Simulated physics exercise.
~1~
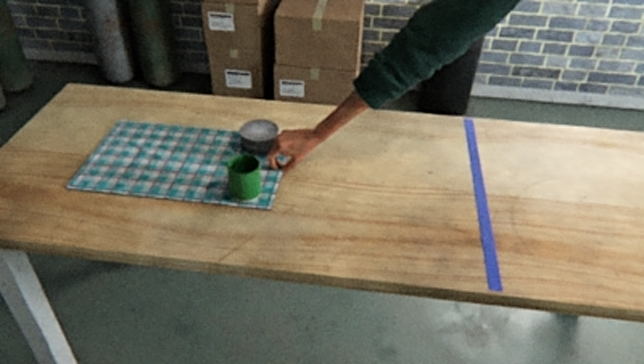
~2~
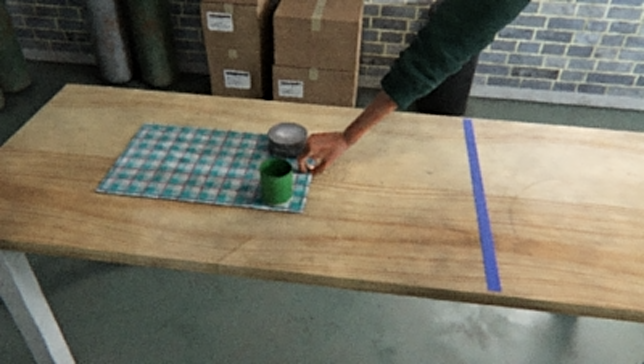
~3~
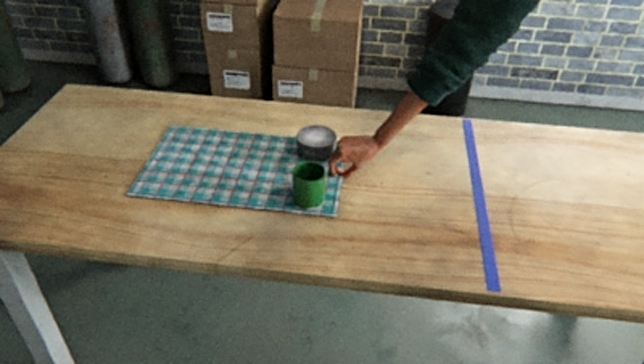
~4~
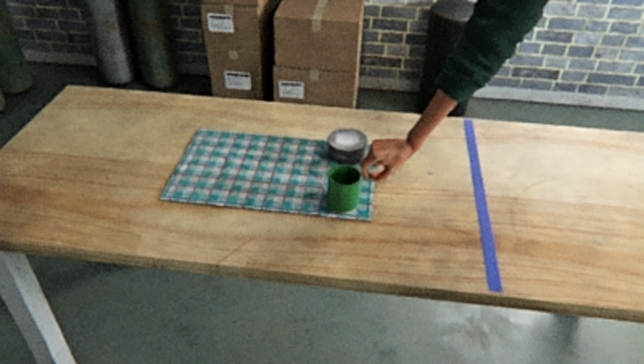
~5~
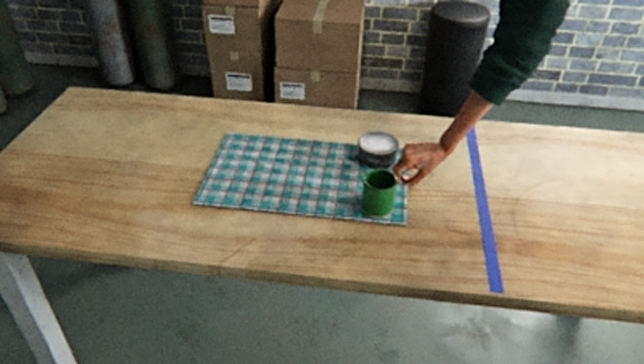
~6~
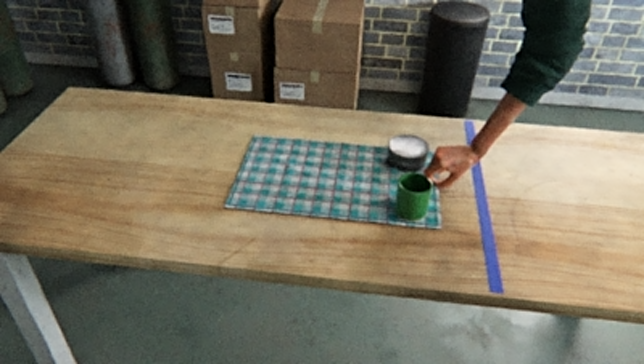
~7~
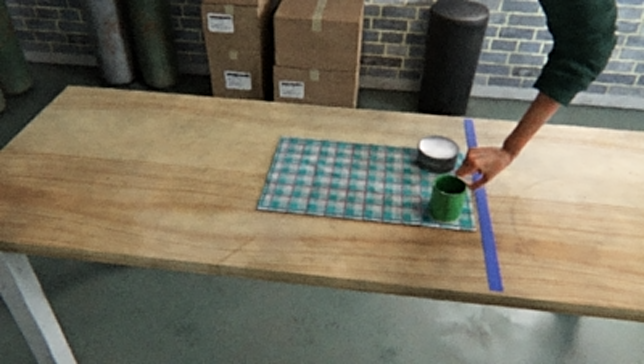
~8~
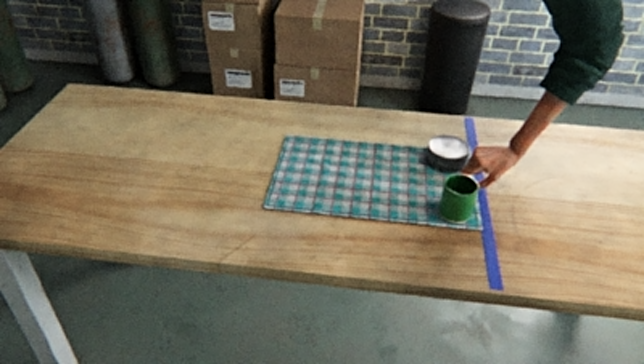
A turquoise checked place mat carrying a green mug and a grey tub slid to the right across a wooden table as a hand pulled it, and it ended with its edge at the blue tape, both items still on the cloth.
